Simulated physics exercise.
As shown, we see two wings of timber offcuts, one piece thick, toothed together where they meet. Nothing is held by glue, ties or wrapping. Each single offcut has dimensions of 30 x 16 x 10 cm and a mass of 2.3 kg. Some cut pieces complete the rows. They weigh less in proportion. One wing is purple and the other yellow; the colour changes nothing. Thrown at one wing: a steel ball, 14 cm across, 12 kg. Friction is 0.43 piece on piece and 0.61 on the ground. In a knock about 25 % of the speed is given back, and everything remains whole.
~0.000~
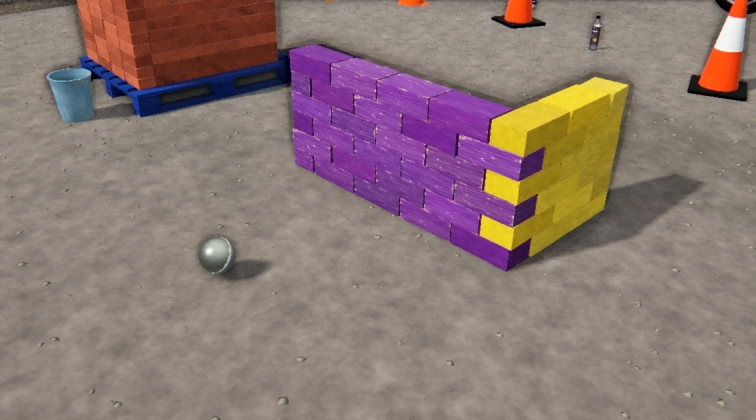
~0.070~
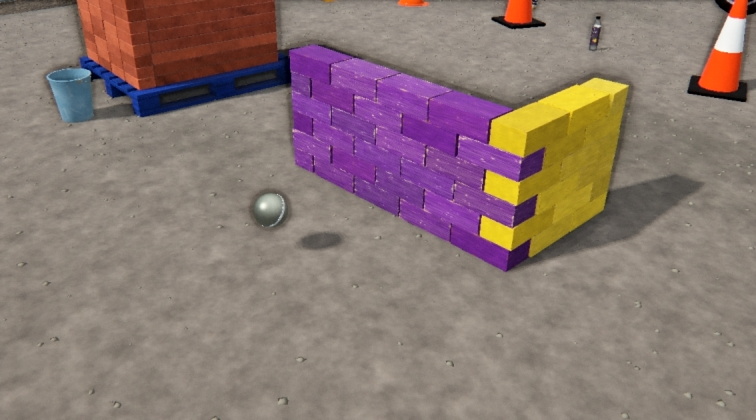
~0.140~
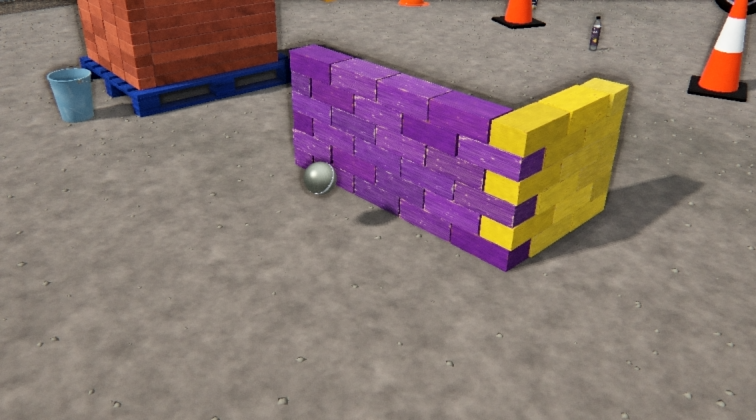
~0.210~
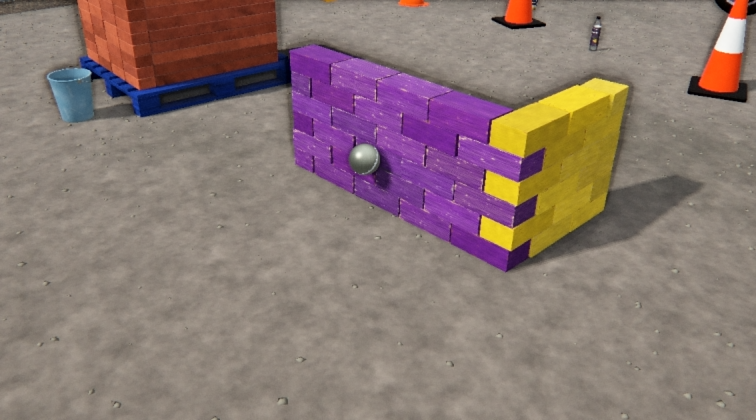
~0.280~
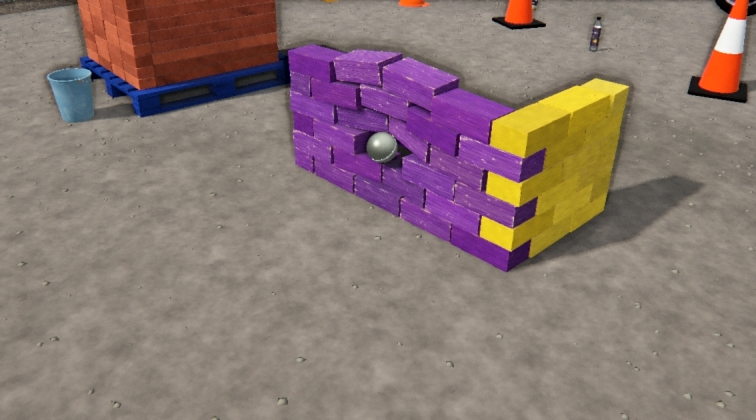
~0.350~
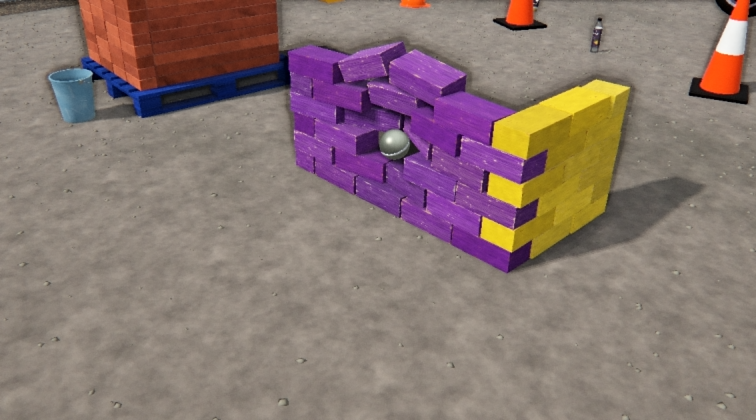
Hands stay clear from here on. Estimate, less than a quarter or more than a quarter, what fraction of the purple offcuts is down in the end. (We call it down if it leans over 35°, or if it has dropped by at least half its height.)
The fraction down in the end is more than a quarter.
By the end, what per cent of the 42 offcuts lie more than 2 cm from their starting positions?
I get 35 %.
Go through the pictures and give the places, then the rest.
In the first picture (places mark the middle of the side facing us), ball (217, 255) 80 cm from contact, 4.2 m/s; top purple offcut (353, 83); top yellow offcut (532, 115); nothing disturbed.
In the second picture, ball (271, 210) 53 cm from contact, 4.0 m/s; top purple offcut (353, 83).
In the third picture, ball (320, 178) 27 cm from contact, 3.9 m/s; top purple offcut (353, 83).
In the fourth picture, ball (364, 159) after contact, 3.2 m/s; top purple offcut (353, 83); one has shifted.
In the fifth picture, ball (382, 147) after contact, 1.2 m/s; top purple offcut (356, 72) leaning 10°; 14 disturbed, none down.
In the sixth picture, ball (395, 145) after contact, 1.2 m/s; top purple offcut (362, 69) leaning 22°; top yellow offcut (534, 118); 16 disturbed, none down.
After 0.54 s, ball still moving; 1 of the 27 purple offcuts down (1 of 42 in all colours); top purple offcut leaning 7°; top yellow offcut shifted 10 mm.
After 0.86 s, ball still moving; 10 of the 27 purple offcuts down (10 of 42 in all colours); top purple offcut leaning 71°, 20 cm lower; top yellow offcut shifted 13 mm.
After 1.28 s, ball still moving; 10 of the 27 purple offcuts down (10 of 42 in all colours); top purple offcut on its side; top yellow offcut shifted 13 mm.
At rest (2.3 s), ball rolling away; 10 of the 27 purple offcuts down (10 of 42 in all colours); top purple offcut on its side; top yellow offcut shifted 13 mm. That is 37 per cent. As the last picture would show them, middles, top purple offcut near (426, 129), top yellow offcut near (534, 131).
